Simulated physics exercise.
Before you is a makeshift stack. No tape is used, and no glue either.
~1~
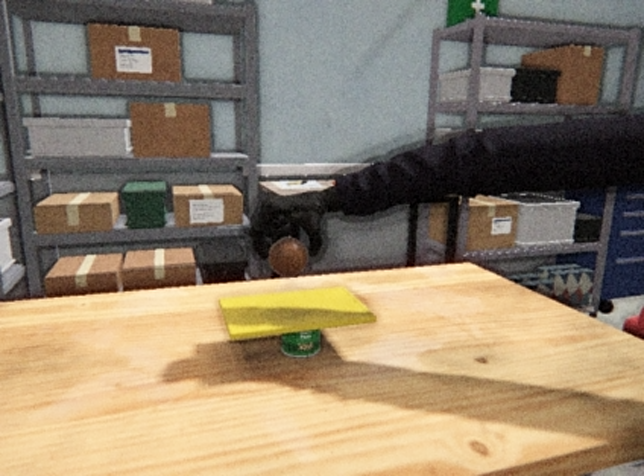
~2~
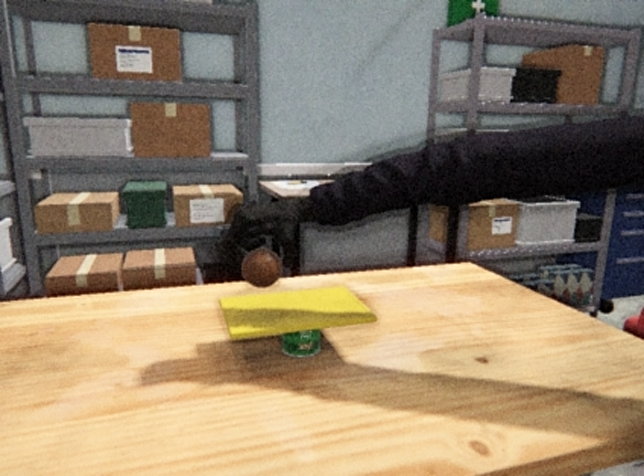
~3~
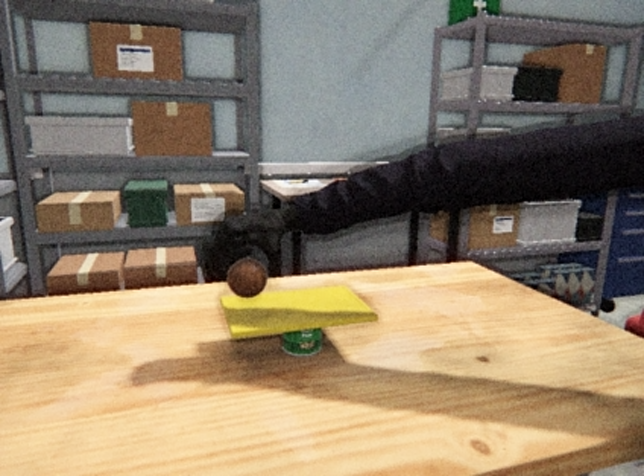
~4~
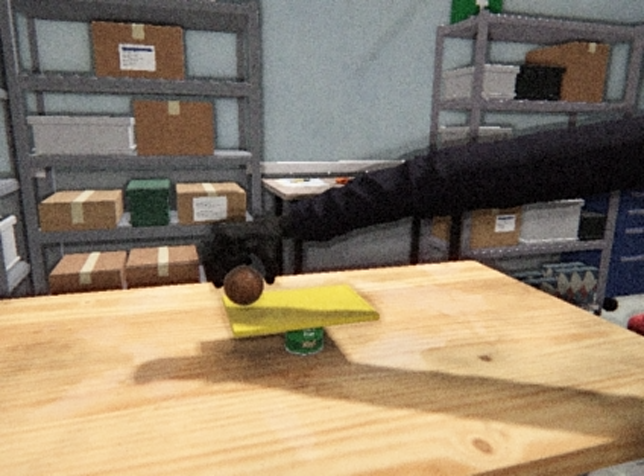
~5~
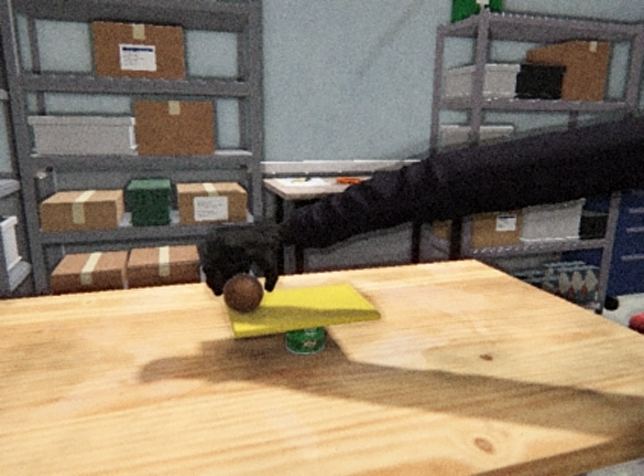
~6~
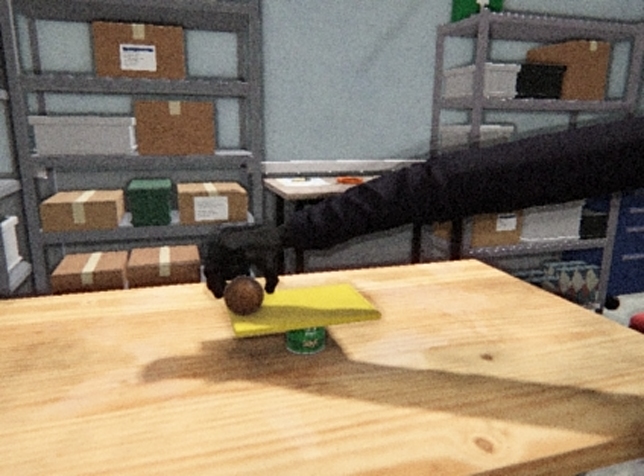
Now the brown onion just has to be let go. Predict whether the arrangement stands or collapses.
The stack does not stay intact.
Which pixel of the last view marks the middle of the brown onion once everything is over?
It ends up close to (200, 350).
Then, 0.30 s past the last view, brown onion displaced a little near (242, 310); yellow lid rocked 17° from its first pose.
Then, 0.50 s past the last view, brown onion now fallen; yellow lid rocked 43° from its first pose.
Then, 0.70 s past the last view, yellow lid rocked 35° from its first pose.
Then, 1.10 s past the last view, yellow lid rocked 31° from its first pose.
Finally, fallen, brown onion; moved from the start, yellow lid; green tin still in place. Final places as the last picture's camera would see them, brown onion near (200, 350). The stack gives way.
